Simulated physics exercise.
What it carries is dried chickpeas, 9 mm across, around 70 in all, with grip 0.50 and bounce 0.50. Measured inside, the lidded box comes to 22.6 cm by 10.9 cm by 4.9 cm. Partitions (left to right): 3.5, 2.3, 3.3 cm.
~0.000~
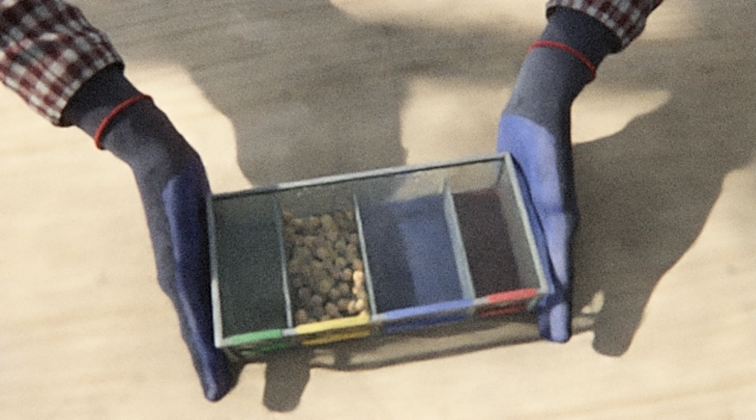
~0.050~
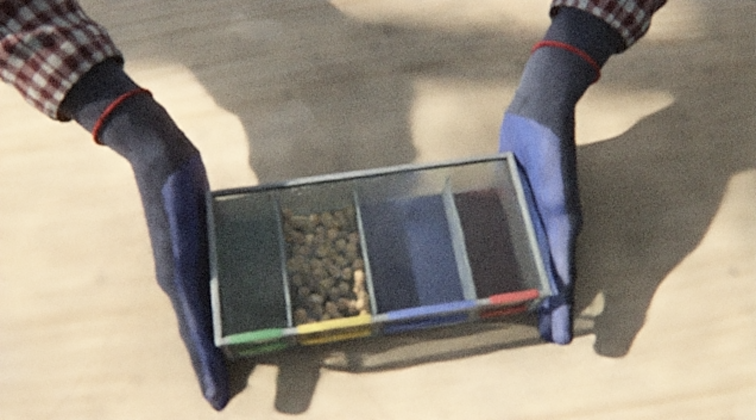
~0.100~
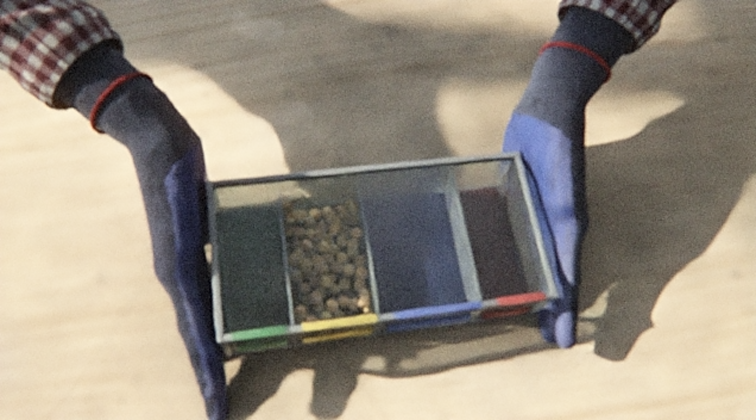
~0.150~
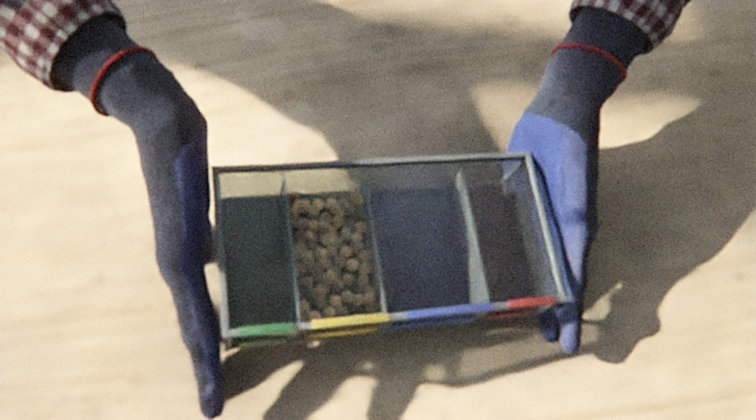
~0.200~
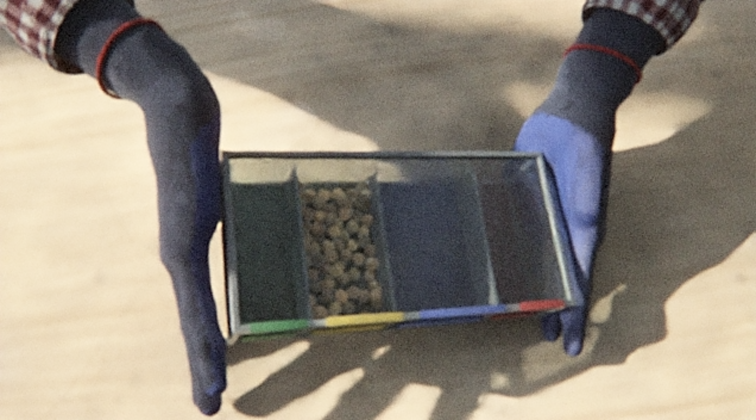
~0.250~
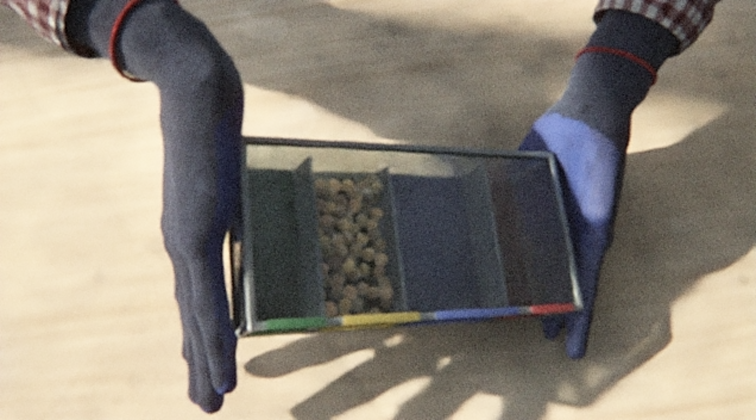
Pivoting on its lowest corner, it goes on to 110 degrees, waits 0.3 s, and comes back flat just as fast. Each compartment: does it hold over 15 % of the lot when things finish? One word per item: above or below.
In order - red: Above; blue: Above; green: Below; yellow: Below.
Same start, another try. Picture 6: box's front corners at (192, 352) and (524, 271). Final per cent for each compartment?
That leaves red with 0 percent, blue with 0, green with 40 and yellow with 60 percent.
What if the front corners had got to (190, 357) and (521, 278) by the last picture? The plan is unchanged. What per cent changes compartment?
About 30 per cent.
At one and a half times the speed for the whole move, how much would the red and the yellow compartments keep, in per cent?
Red 50 %, yellow 5 %.
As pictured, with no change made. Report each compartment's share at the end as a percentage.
Final shares in percent: Red 50, blue 50, green 0, yellow 0.
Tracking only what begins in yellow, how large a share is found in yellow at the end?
My estimate is roughly 0 percent.
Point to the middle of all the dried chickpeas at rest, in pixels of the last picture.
Near (463, 303).
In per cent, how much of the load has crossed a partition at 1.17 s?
95 percent.
Then, at 1.17 s, tilt 110 degrees; red 35 %, blue 60 %, yellow 5 %.
After 1.78 s, tilt 56 degrees; red 45 %, blue 50 %.
Then, at 2.44 s, tilt 0 degrees; red 50 %, blue 50 %.
In the end, at 2.9 s, red 50 %, blue 50 %, green 0 %, yellow 0 %.
